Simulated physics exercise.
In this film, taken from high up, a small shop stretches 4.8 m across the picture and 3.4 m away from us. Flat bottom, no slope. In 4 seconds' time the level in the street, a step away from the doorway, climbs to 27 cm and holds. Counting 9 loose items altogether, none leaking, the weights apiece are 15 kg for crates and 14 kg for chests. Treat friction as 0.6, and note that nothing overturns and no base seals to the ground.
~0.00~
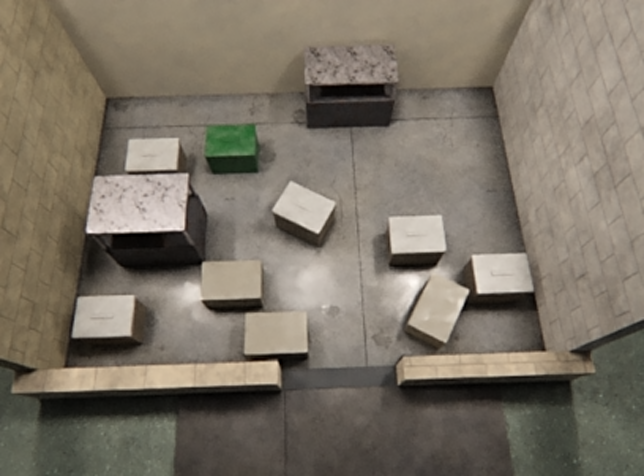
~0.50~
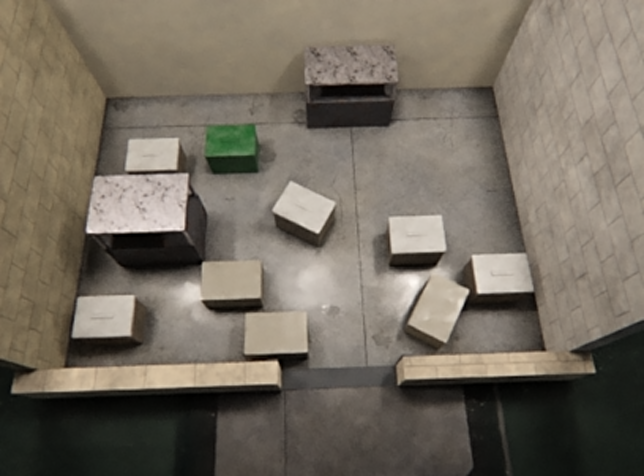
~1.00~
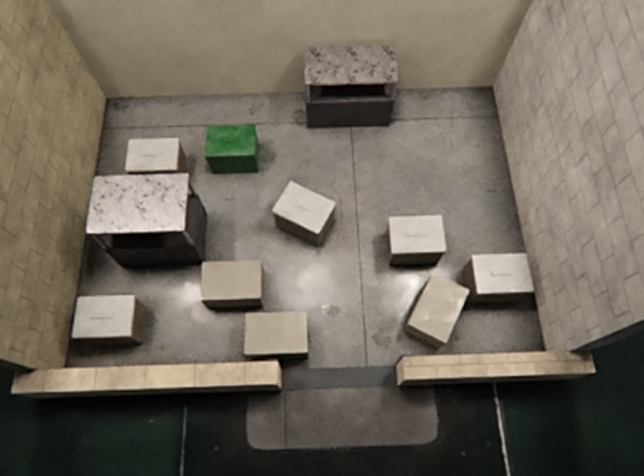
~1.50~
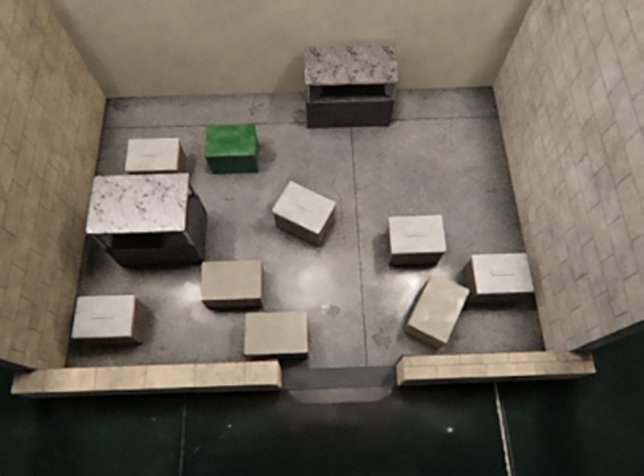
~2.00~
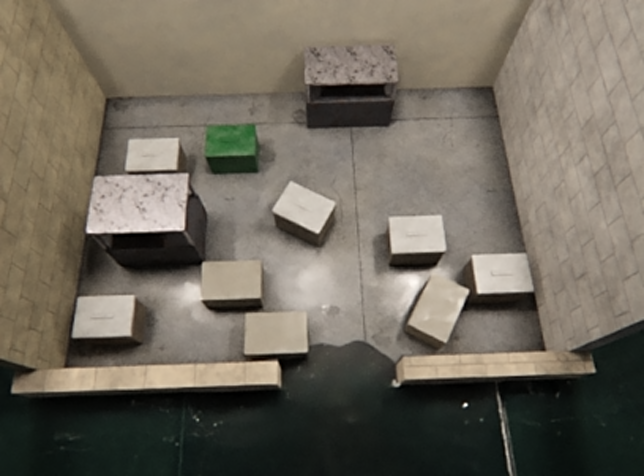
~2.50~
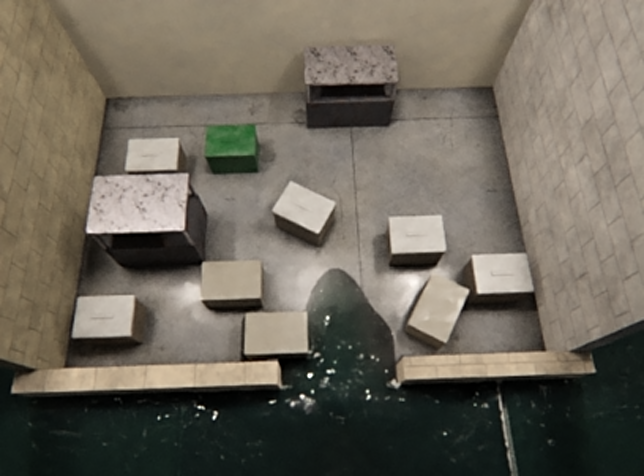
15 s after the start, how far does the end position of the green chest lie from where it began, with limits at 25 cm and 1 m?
It lies beyond 1 m away.
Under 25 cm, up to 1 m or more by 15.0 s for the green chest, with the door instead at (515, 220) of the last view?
Well, the green chest scoots a little.
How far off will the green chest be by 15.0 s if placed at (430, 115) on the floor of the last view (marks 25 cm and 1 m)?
By then it winds up well off.
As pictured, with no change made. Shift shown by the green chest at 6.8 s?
Some 80 cm from the start.
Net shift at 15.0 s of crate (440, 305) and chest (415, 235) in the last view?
One is off by 200 cm, the other by 60 cm, in the order asked.
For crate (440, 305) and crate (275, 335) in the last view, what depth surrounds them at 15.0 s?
First about 22 cm, second about 16 cm.
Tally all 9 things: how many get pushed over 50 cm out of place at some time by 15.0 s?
All told, that gives 9.
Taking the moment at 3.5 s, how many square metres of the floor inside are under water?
About 3.0 m2.
After 3.5 s the green chest is near (230, 140), 0.0 m from its start, aground; 0 afloat.
After 6.8 s the green chest is near (188, 95), 0.8 m from its start, afloat; 3 afloat.
After 11.0 s the green chest is near (116, 296), 2.0 m from its start, afloat; 9 afloat.
After 15.0 s the green chest is near (163, 271), 1.6 m from its start, afloat; 9 afloat.
